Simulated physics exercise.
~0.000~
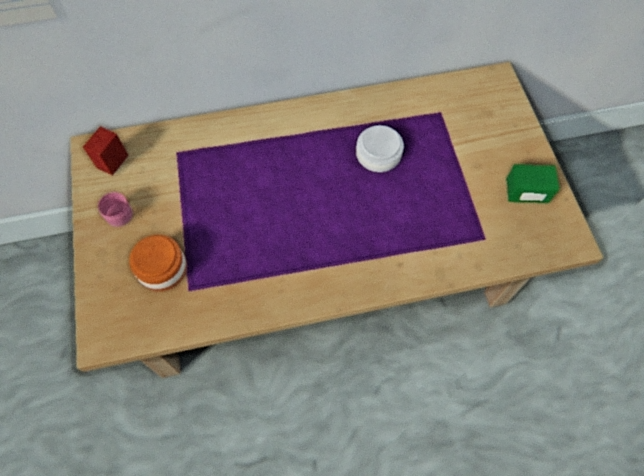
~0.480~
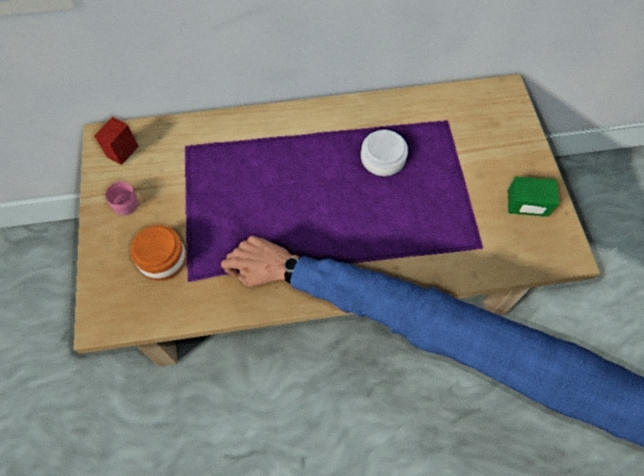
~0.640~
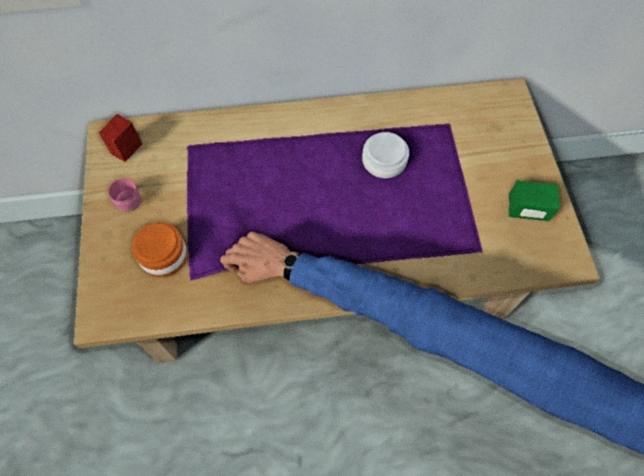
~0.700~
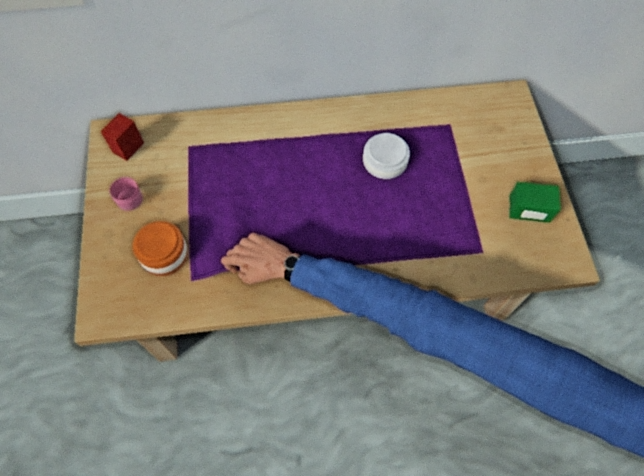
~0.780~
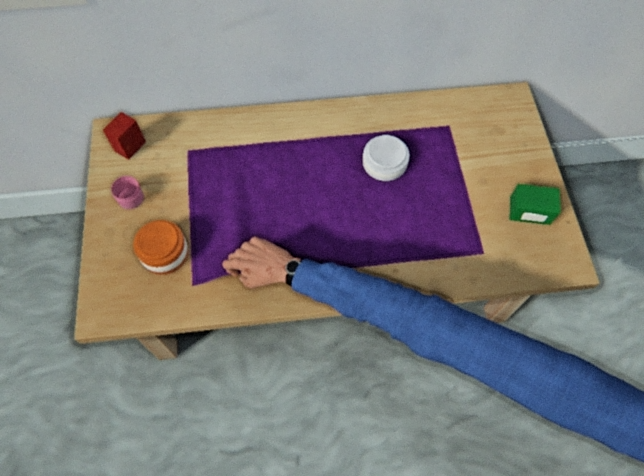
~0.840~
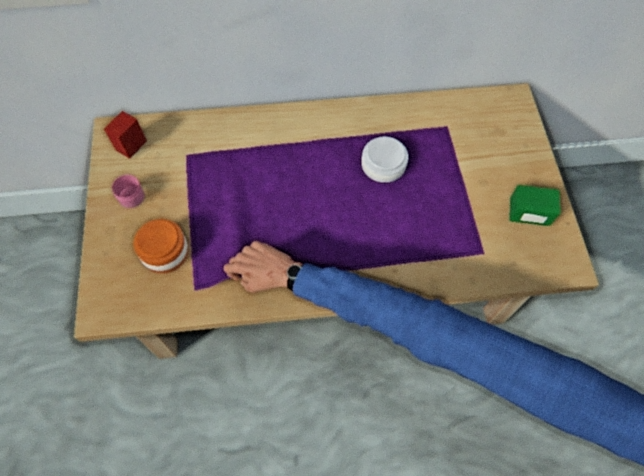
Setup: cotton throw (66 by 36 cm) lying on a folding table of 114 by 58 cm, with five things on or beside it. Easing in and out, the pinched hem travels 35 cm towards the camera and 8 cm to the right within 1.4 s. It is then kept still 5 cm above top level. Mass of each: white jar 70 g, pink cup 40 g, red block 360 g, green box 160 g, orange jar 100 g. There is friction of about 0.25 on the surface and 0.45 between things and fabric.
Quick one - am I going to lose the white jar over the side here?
No, it stays on top.
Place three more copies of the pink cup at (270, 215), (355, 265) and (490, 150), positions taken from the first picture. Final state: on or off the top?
In that order: Drops off, falls off, stays on.
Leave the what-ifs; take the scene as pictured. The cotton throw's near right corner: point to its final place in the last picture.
In the final picture it's somewhere around (486, 289).
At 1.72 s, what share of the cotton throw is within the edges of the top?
Some 65 per cent of it.
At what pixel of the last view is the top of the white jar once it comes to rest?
Somewhere around (348, 233) is where it ends up.
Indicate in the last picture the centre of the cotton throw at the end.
(316, 309) or thereabouts.
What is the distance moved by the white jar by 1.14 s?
Shift of the white jar: Around 6 centimetres.
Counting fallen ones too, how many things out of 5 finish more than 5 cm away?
Tally: 1.
At 1.1 s, 100 % of the cotton throw is still over the top; white jar 6 cm off its start.
At 1.4 s, 85 % of the cotton throw is still over the top; white jar 14 cm off its start.
At 1.7 s, 65 % of the cotton throw is still over the top; white jar 21 cm off its start at (352, 217).
At 2.0 s, 55 % of the cotton throw is still over the top; white jar 25 cm off its start.
At 3.6 s, 55 % of the cotton throw is still over the top; white jar 25 cm off its start at (348, 233).
